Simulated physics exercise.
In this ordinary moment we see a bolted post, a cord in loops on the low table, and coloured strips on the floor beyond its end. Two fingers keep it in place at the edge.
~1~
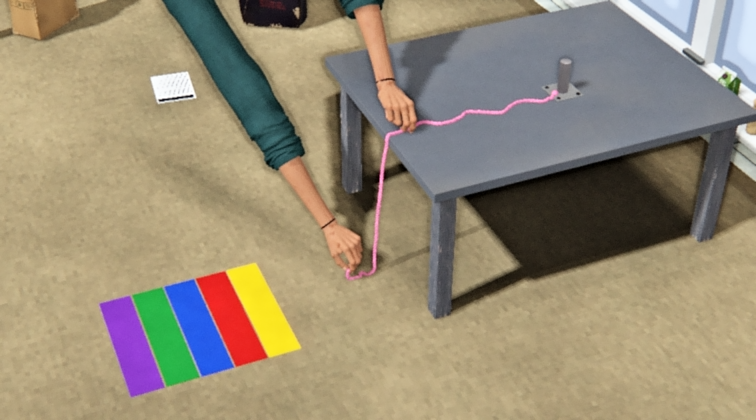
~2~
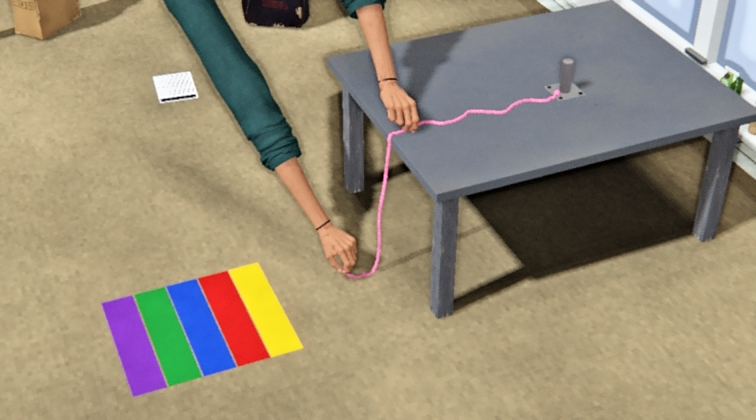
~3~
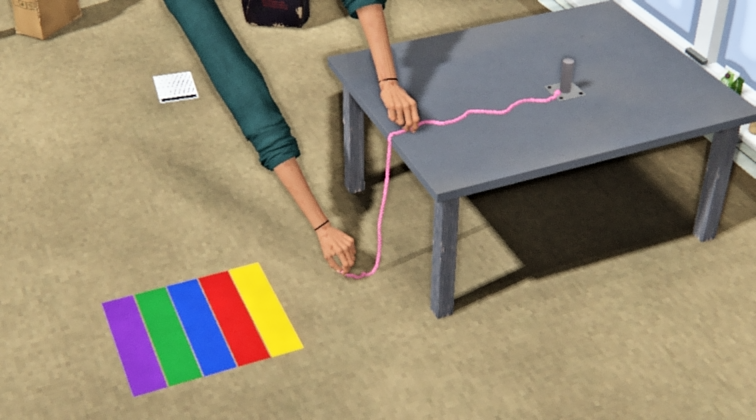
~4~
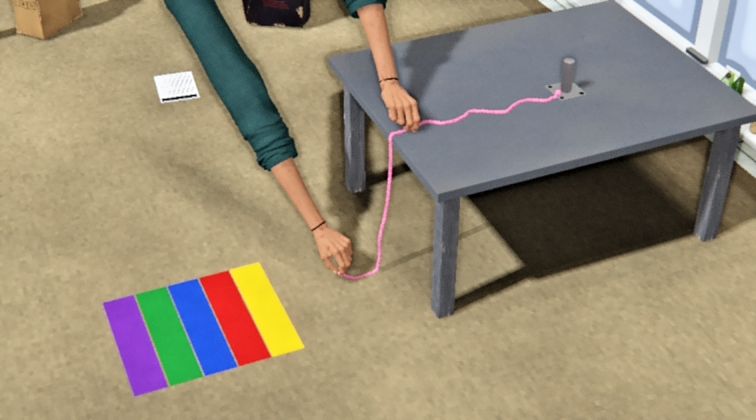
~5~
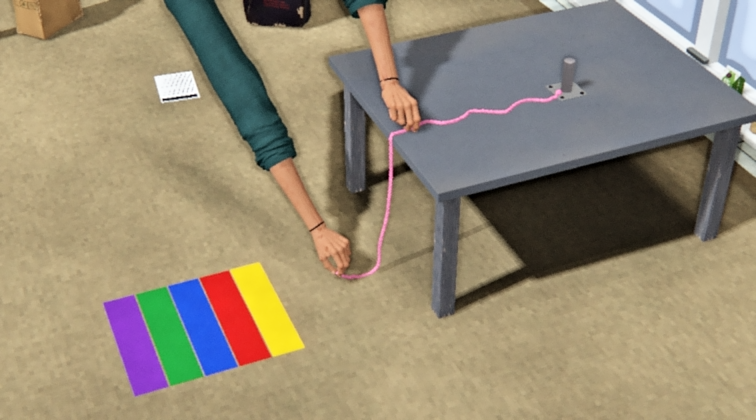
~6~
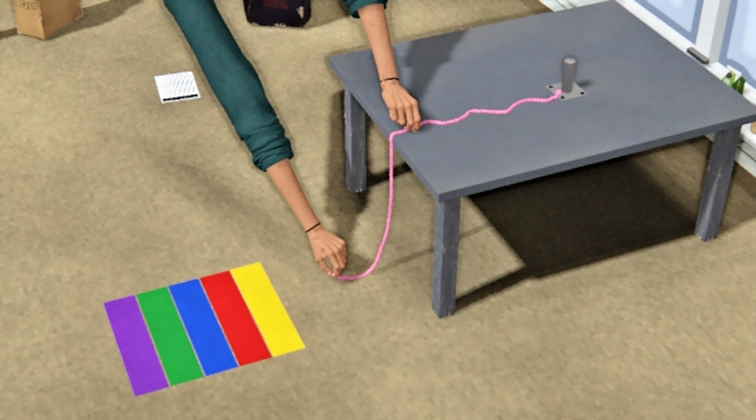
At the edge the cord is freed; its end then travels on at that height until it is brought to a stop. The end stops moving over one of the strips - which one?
The red strip.
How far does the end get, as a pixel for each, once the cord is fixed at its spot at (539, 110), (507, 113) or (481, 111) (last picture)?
Approximately (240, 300), (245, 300) and (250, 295), respectively.
Soon after, end near (294, 285); short of the strips.
Then, end near (256, 295); over yellow.
At full stretch, end near (232, 301); over red. The end stops over the red strip.
